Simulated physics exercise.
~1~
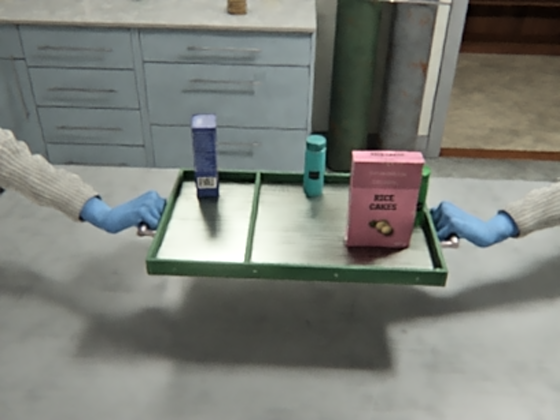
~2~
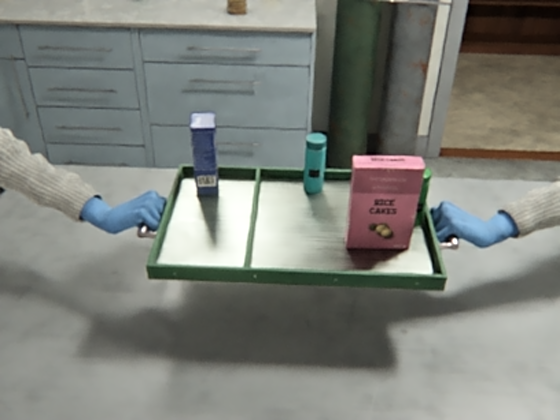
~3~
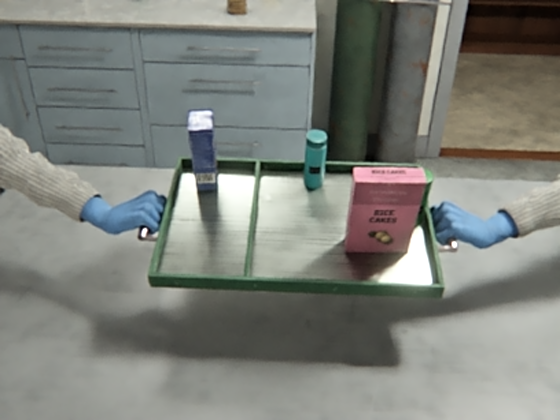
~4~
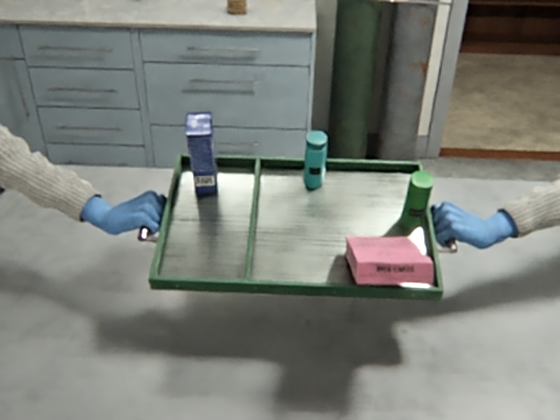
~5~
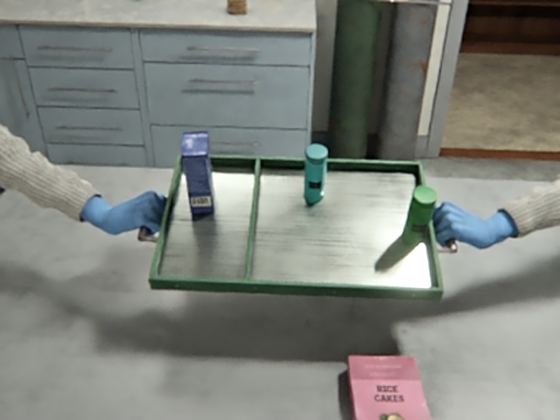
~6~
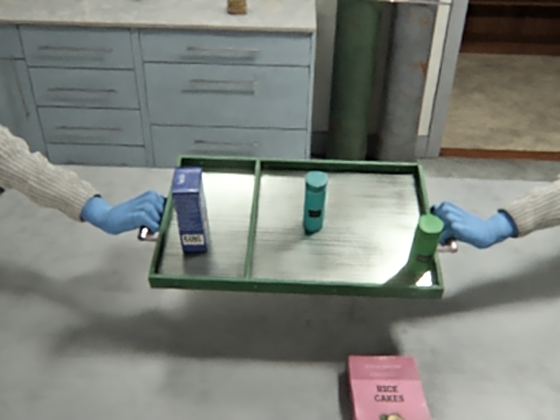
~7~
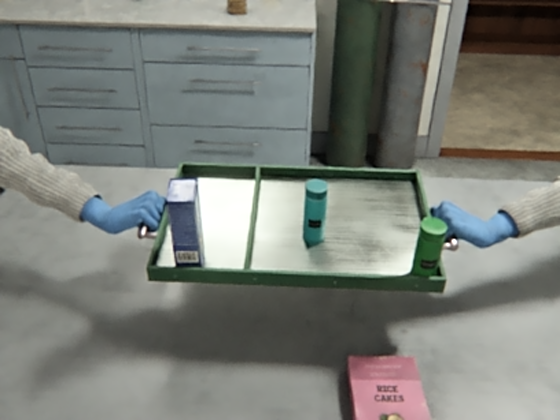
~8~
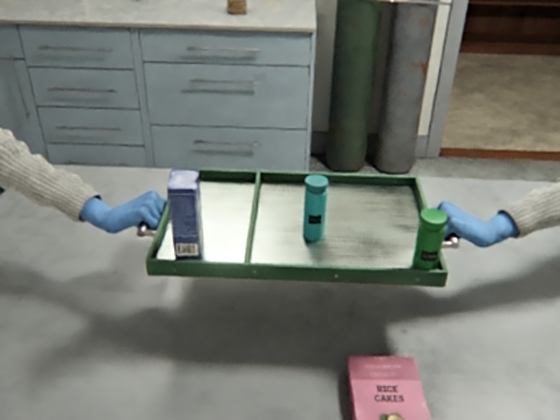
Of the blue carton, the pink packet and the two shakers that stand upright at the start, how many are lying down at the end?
One of them is lying down at the end, the pink packet, which has fallen off the tray.
